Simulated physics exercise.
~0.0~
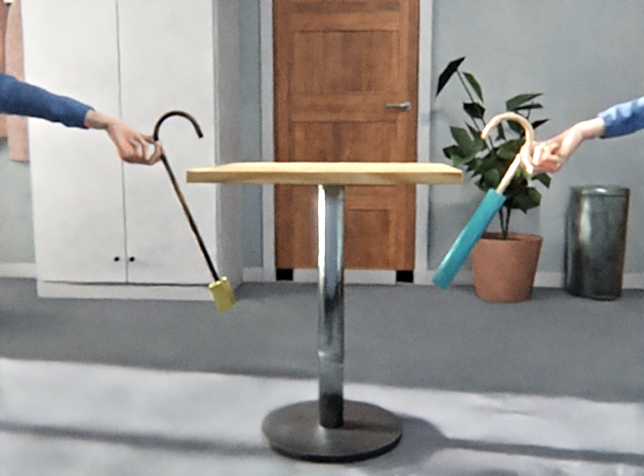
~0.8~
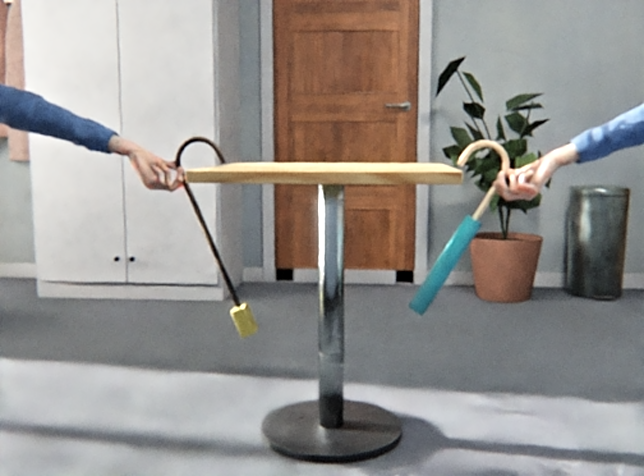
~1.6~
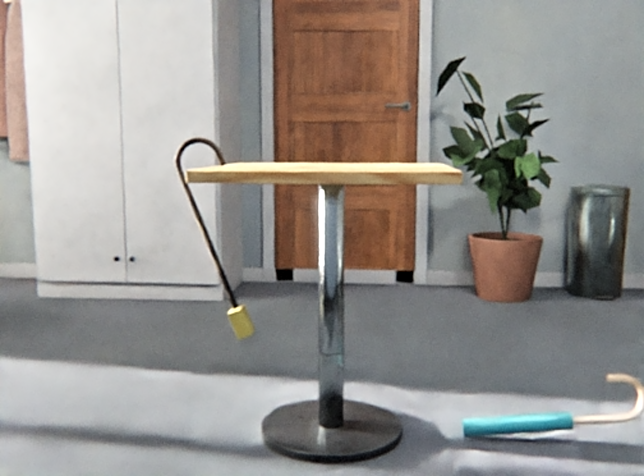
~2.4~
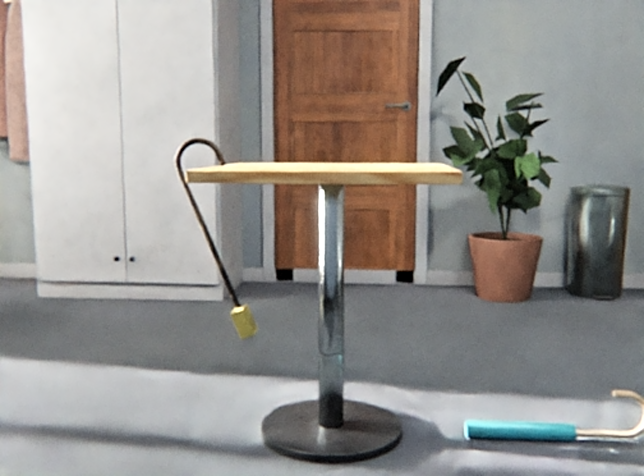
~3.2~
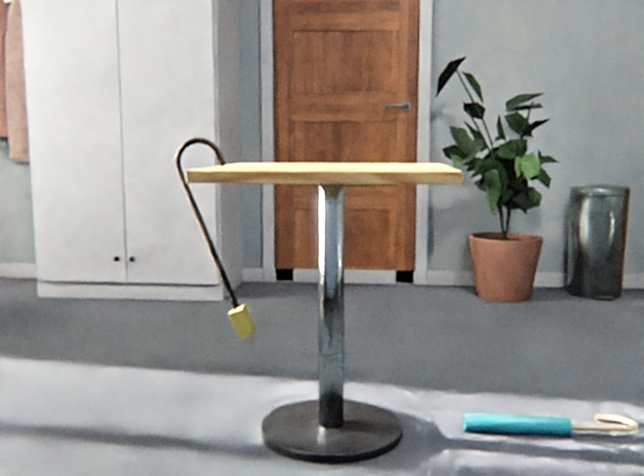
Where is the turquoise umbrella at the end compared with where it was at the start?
At the start a hand holds it up beside the right end of the table. By the end it is lying on the floor, lower down and a little further right.
Turquoise umbrella and yellow brush being hooked by hands over a table's ends, the umbrella falling to the floor, the brush hanging.
